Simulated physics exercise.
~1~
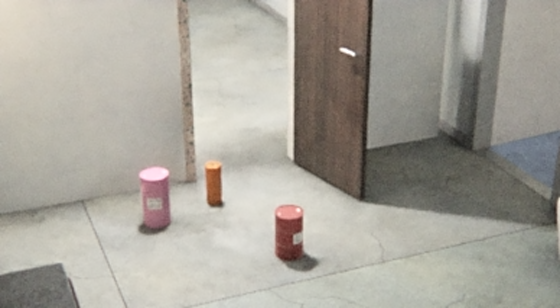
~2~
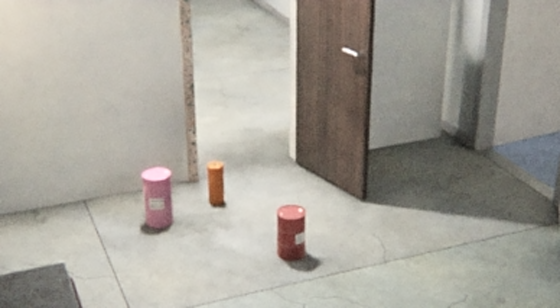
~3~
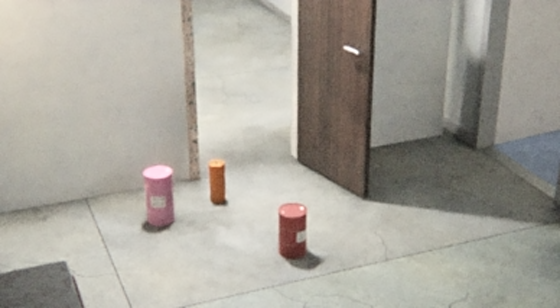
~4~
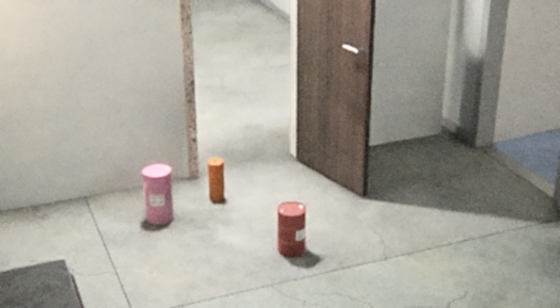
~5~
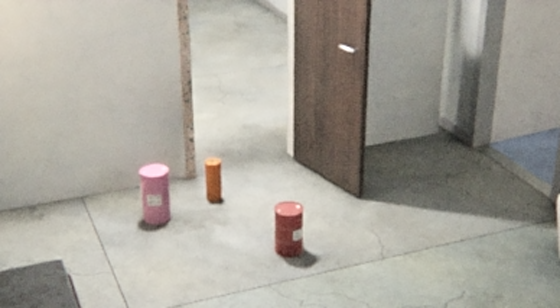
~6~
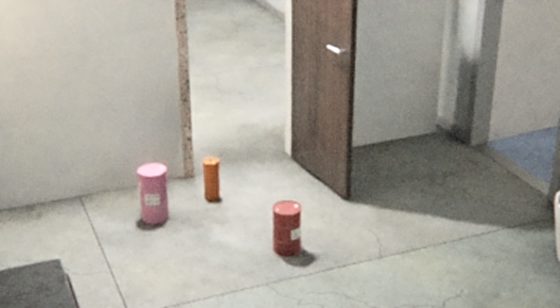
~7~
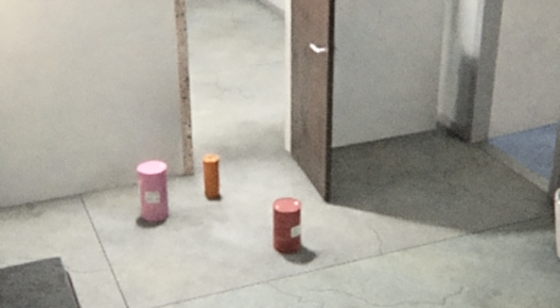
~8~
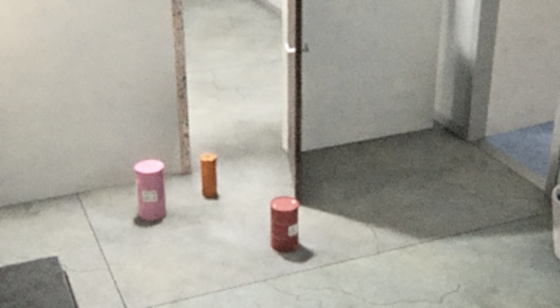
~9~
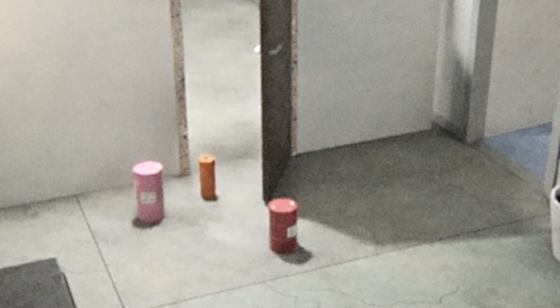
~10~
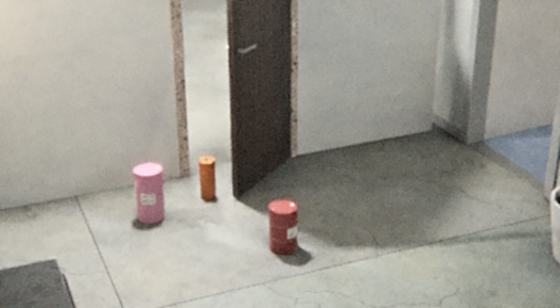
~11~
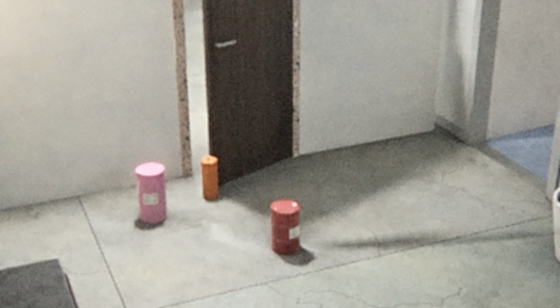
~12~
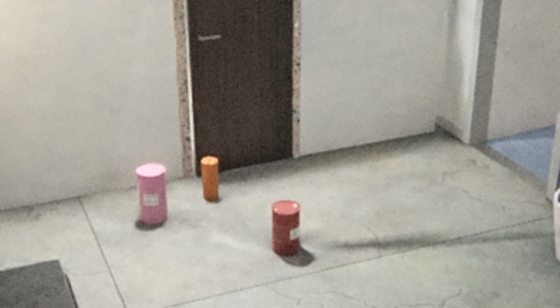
A dark wooden door swings fully shut behind three upright canisters, which stay in place.
